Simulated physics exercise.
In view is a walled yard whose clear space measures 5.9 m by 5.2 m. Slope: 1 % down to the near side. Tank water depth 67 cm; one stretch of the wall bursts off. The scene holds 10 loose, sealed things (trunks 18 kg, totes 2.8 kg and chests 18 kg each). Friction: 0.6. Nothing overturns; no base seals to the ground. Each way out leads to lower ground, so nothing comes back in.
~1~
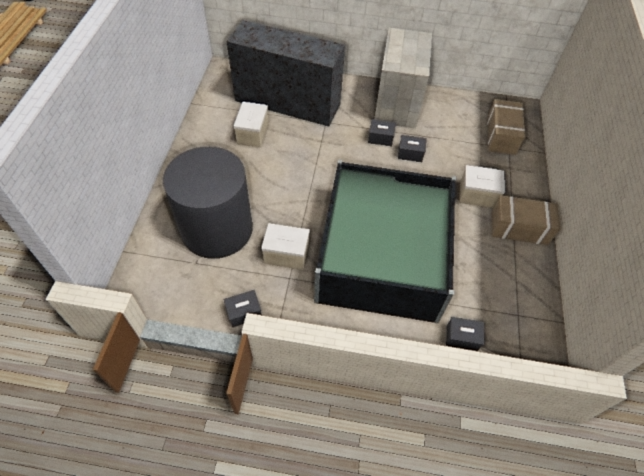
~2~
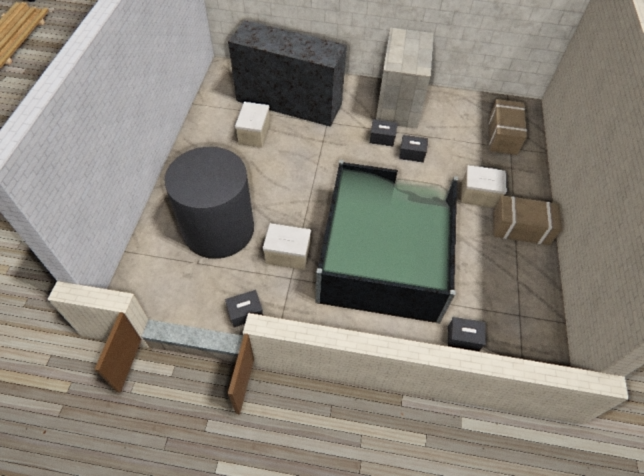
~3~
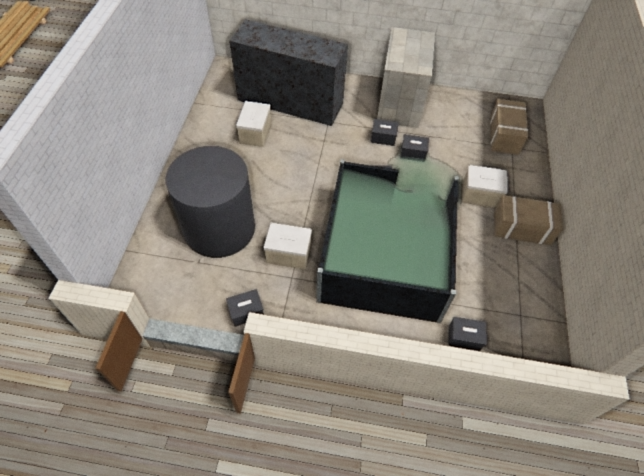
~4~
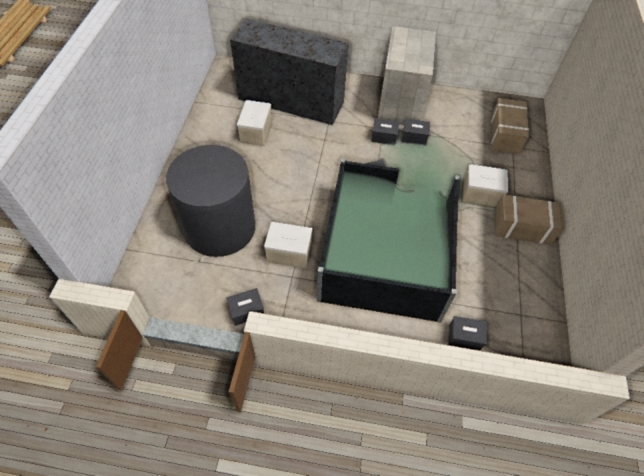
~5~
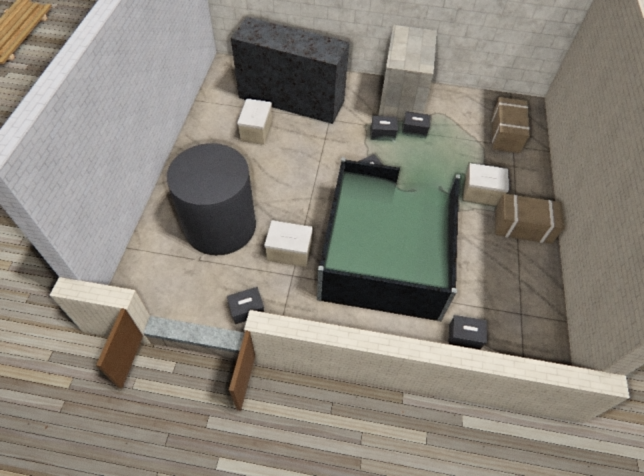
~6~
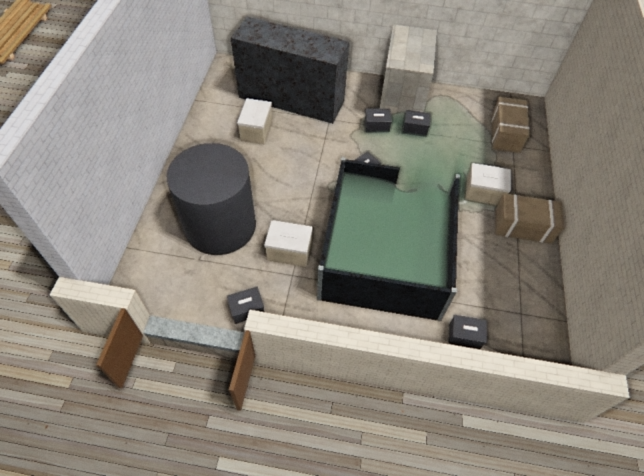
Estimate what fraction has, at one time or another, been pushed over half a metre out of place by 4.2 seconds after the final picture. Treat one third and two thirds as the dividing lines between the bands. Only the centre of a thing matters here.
Somewhere around half, from a third to just below two thirds.
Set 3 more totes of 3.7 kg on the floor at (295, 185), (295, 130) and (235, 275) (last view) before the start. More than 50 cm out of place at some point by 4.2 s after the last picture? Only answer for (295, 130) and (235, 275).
Listed in order, the answers are inside half a metre followed by inside half a metre.
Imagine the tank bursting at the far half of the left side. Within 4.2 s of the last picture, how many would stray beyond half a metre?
Result: 2.
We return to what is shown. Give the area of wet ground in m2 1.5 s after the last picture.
Near 13 m2 in all.
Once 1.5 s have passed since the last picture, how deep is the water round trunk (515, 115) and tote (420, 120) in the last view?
13 and 9 cm.
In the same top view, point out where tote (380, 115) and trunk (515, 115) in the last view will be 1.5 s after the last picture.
Approx. (351, 93); approx. (543, 108).
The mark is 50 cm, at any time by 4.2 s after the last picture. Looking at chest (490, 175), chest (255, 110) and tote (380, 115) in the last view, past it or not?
Well, in that order it's topping it, not reaching it, topping it.
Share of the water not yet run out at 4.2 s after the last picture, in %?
Around 100 per cent of the water is still in there.
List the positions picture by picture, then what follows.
A tote at (413, 143) rests on the ground; a tote is out of sight; 2.5 m2 under water; 0 of 10 have shifted, in the first picture.
A tote at (415, 143) rests on the ground; a tote is out of sight; 3.0 m2 under water; 0 of 10 have shifted, in the second picture.
A tote at (416, 143), on the bottom; a tote at (379, 173), on the bottom, 5 cm from its start; 3.6 m2 under water; 1 of 10 have shifted, in the third picture.
A tote at (417, 126) rests on the ground, 32 cm from its start; a tote at (374, 169) rests on the ground, 15 cm from its start; 4.3 m2 under water; 2 of 10 have shifted, in the fourth picture.
A tote at (418, 119), on the bottom, 45 cm from its start; a tote at (369, 165) rests on the ground, 25 cm from its start; water covers 5.2 m2; 3 of 10 have shifted, in the fifth picture.
A tote at (418, 118), afloat, 45 cm from its start; a tote at (365, 163) rests on the ground, 32 cm from its start; 6.1 m2 under water; 3 of 10 have shifted, in the sixth picture.
Then, 0.4 s after the last picture 1 of 10 are over 50 cm from their spots; 1 afloat.
Then, 1.5 s after the last picture 2 of 10 are over 50 cm from their spots; 2 afloat.
Then, 2.8 s after the last picture 3 of 10 are over 50 cm from their spots; 3 afloat.
Then, 4.2 s after the last picture 5 of 10 are over 50 cm from their spots, and 5 have been at some point; 3 afloat.
